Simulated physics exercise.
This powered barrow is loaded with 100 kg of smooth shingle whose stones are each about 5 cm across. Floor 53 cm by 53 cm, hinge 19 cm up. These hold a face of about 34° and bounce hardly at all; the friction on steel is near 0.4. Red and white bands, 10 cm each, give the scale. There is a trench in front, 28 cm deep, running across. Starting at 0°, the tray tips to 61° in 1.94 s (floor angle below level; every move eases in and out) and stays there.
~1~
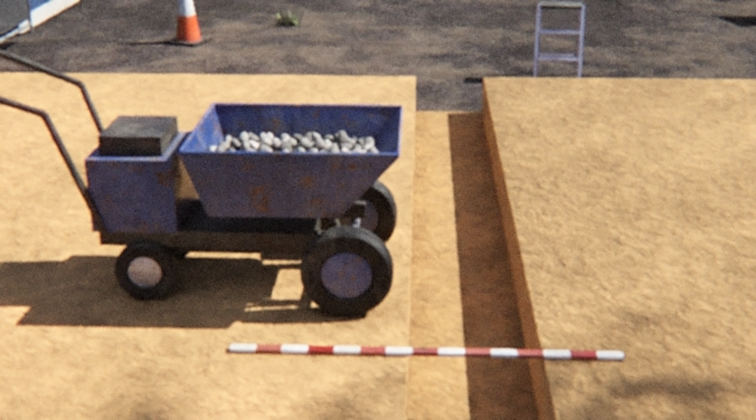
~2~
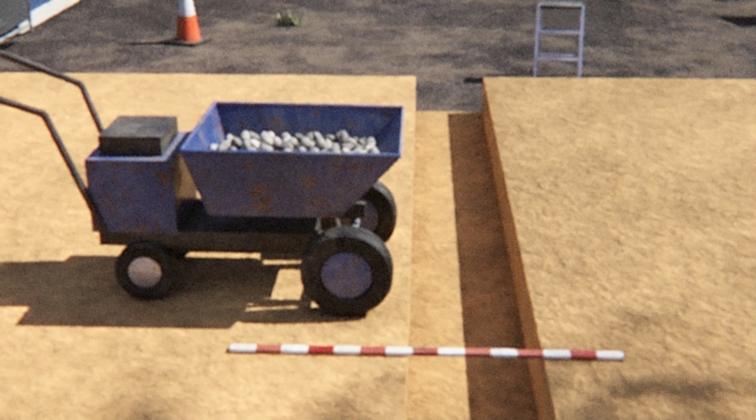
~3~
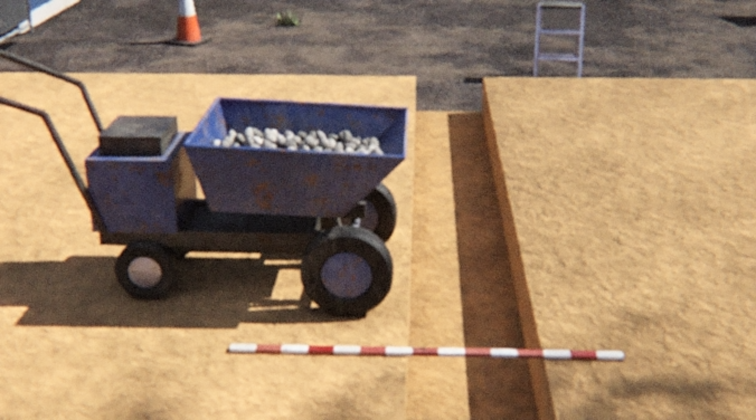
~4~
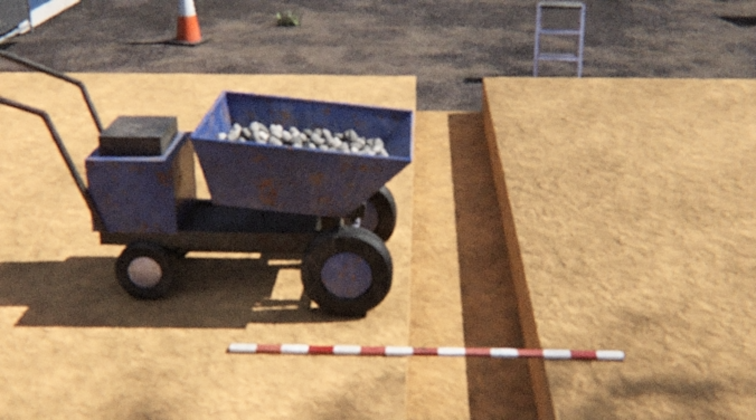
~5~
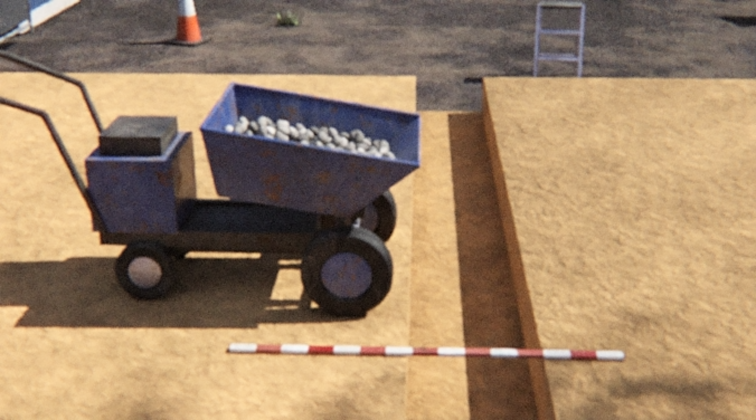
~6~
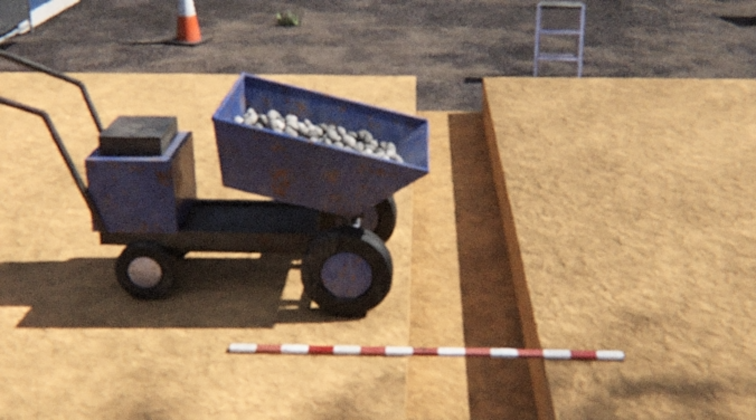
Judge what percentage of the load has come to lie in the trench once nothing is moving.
Roughly 76 in every hundred.
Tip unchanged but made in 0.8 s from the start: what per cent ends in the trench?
Probably about 60 in a hundred.
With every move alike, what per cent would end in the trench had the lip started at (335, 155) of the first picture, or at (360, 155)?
I'd say some 100 per cent and some 100 per cent.
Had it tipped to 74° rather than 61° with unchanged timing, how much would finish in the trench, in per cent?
Near 70 per cent then.
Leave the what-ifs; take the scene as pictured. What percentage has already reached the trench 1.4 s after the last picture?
Around 30 per cent of it, at that instant.
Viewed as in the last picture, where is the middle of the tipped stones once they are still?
The tipped stones centre close to (504, 322).
Then, 0.9 s after the last picture the floor is at 52°, 100 % in the tray; the foremost stones are at (470, 202).
Then, 1.4 s after the last picture the floor is at 61°, 57 % in the tray, 28 % in the trench, 15 % past the trench; the foremost stones are at (592, 264).
Then, 1.8 s after the last picture the floor is at 61°, 33 % in the tray, 43 % in the trench, 24 % past the trench; the foremost stones are at (652, 259).
Then, 3.7 s after the last picture the floor is at 61°, 0 % in the tray, 76 % in the trench, 24 % past the trench; the foremost stones are at (683, 265).
